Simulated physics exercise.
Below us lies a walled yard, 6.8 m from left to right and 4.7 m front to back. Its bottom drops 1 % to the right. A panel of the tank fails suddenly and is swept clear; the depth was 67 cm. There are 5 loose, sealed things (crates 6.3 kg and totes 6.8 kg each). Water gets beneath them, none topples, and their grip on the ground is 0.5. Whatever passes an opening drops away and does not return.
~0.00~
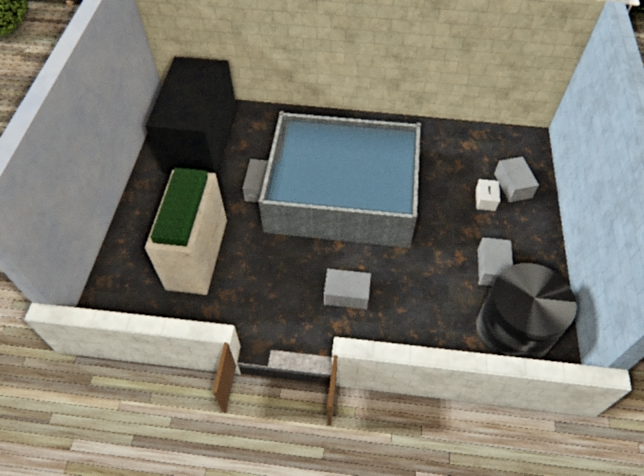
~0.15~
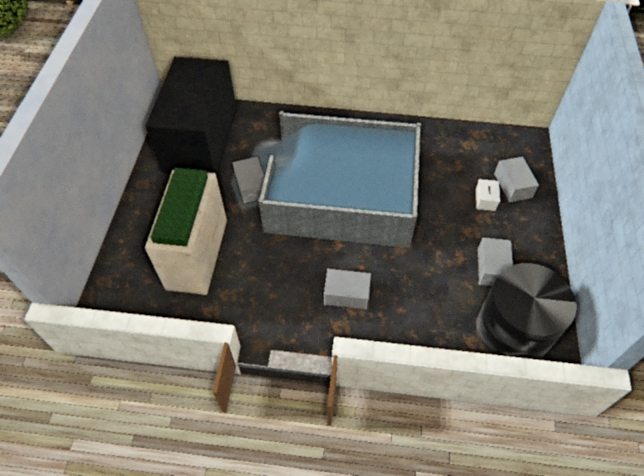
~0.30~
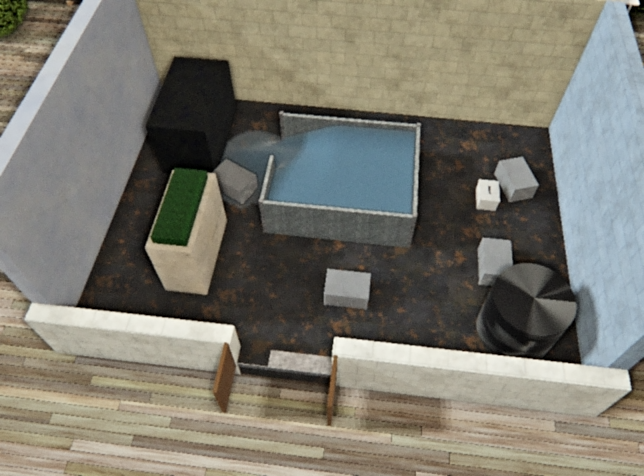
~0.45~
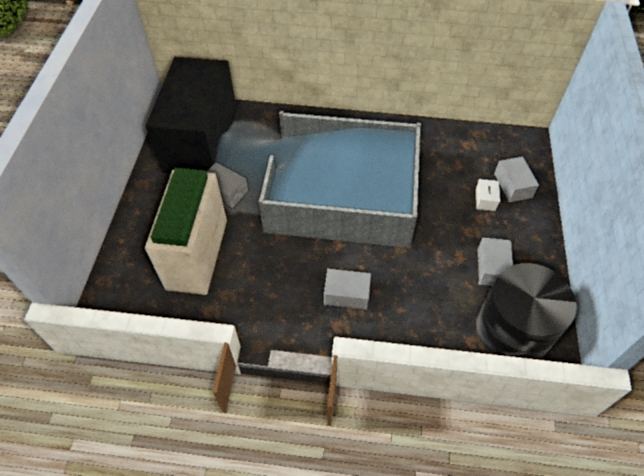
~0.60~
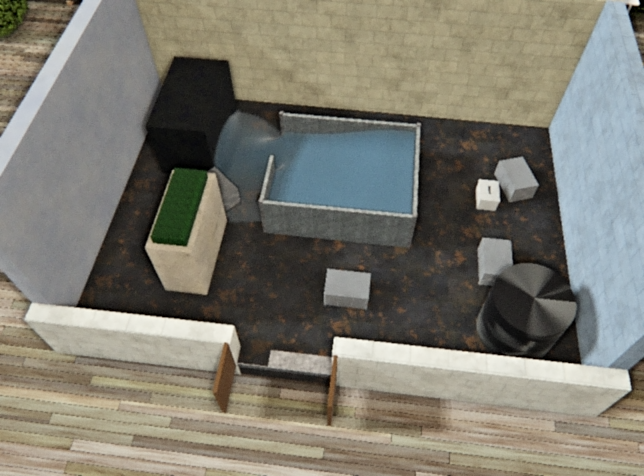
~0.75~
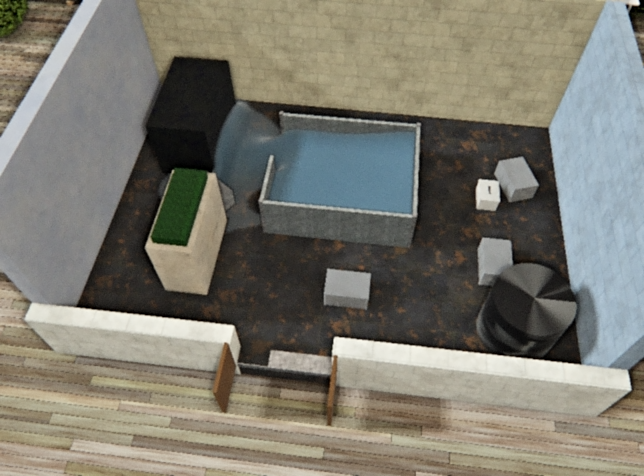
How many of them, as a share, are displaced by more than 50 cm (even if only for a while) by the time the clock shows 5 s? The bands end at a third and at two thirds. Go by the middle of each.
Share: One to two thirds.
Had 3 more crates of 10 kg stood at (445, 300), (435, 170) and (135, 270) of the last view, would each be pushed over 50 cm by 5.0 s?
In that order: Short of it, short of it, over.
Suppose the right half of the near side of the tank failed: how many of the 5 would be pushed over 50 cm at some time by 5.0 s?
Then 4.
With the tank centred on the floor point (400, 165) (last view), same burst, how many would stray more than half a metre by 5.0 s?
In that case 2 of them.
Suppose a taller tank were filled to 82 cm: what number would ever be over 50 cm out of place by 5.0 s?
Then 2.
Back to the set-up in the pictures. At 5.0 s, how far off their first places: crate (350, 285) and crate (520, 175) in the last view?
In turn: 0 cm, 100 cm.
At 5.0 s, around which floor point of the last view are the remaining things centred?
Near (408, 260).
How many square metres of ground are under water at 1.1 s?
About 7.5 m2.
After 1.1 s 1 of 5 are over 50 cm from their spots; 0 afloat.
After 2.2 s 1 of 5 are over 50 cm from their spots; 1 afloat.
After 3.5 s 1 of 5 are over 50 cm from their spots; 1 afloat.
After 5.0 s 2 of 5 are over 50 cm from their spots, and 2 have been at some point; 1 afloat.
